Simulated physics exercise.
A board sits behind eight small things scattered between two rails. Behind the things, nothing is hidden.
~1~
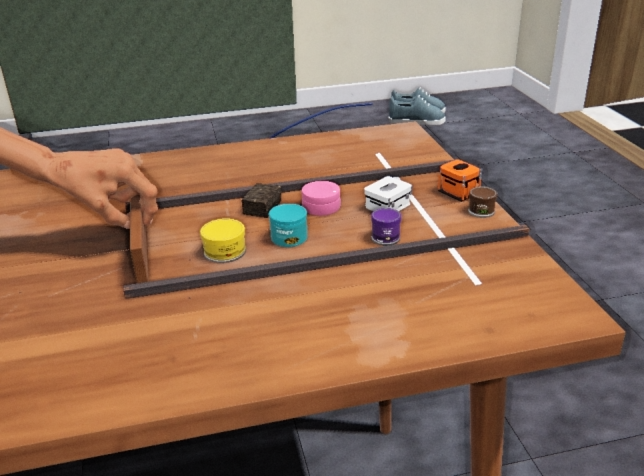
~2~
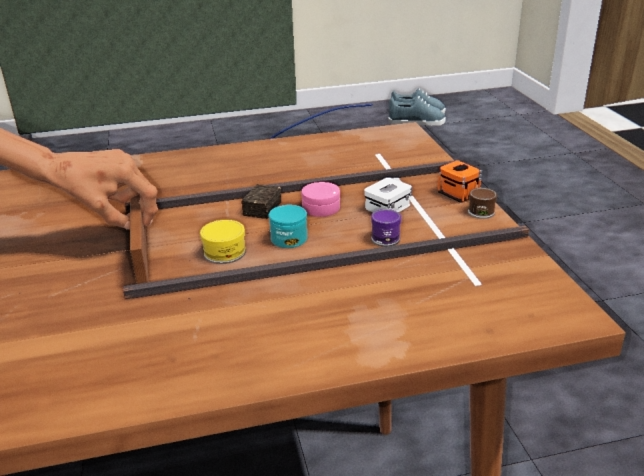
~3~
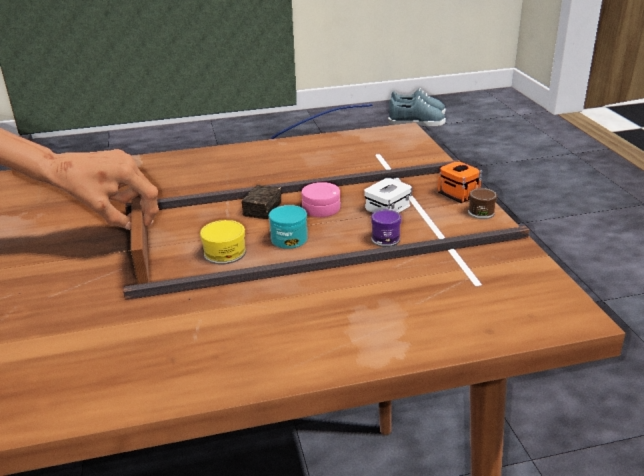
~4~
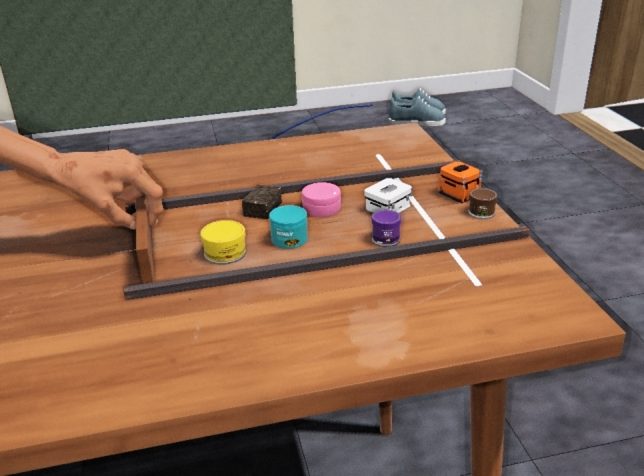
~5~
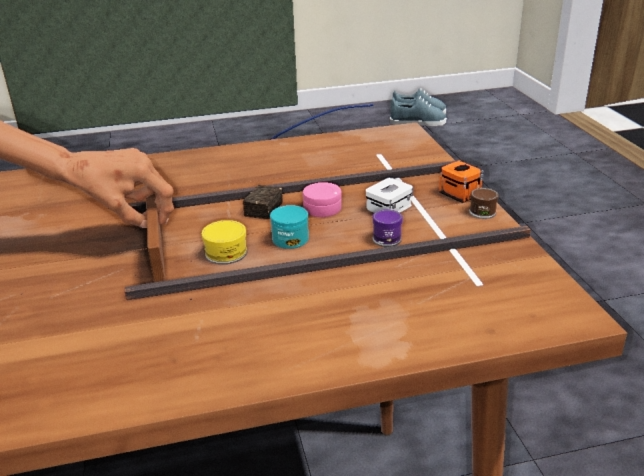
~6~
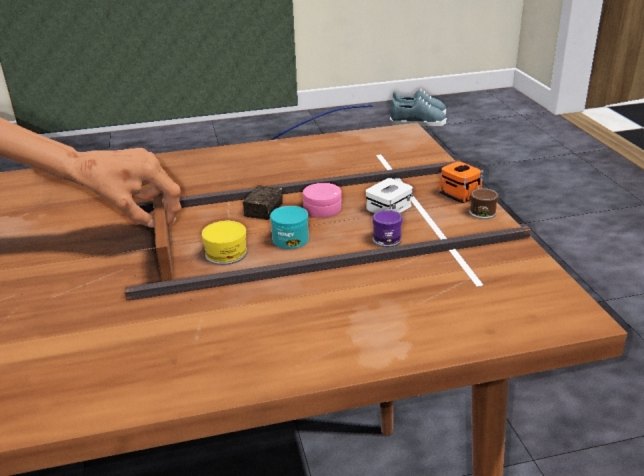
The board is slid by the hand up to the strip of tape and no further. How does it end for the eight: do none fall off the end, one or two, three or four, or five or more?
It ends with one or two off the end.
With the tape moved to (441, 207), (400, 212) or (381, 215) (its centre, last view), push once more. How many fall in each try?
Those tries give 3, 1 and 0.
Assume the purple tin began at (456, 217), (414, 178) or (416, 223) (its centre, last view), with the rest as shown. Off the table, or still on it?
Purple tin: Safe; safe; safe.
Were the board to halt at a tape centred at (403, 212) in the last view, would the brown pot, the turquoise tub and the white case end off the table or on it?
In that case the brown pot does not drop, the turquoise tub does not drop, the white case does not drop.
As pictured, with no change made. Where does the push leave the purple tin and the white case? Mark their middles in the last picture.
Purple tin at about (471, 223), white case at about (486, 183).
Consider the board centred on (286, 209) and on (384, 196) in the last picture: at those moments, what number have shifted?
At the one place 4, at the other 7.
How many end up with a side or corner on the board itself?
That comes to 2.
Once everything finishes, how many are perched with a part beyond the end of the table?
2 is the number.
Early on, none off yet; brown pot at rest near (484, 204); orange case at rest near (461, 182); white case at rest near (389, 199).
A while later, none off yet; brown pot at rest near (484, 204); orange case at rest near (461, 182); white case travelled a little near (410, 196).
Finally, the number that fall off is one or two; lost, orange case.
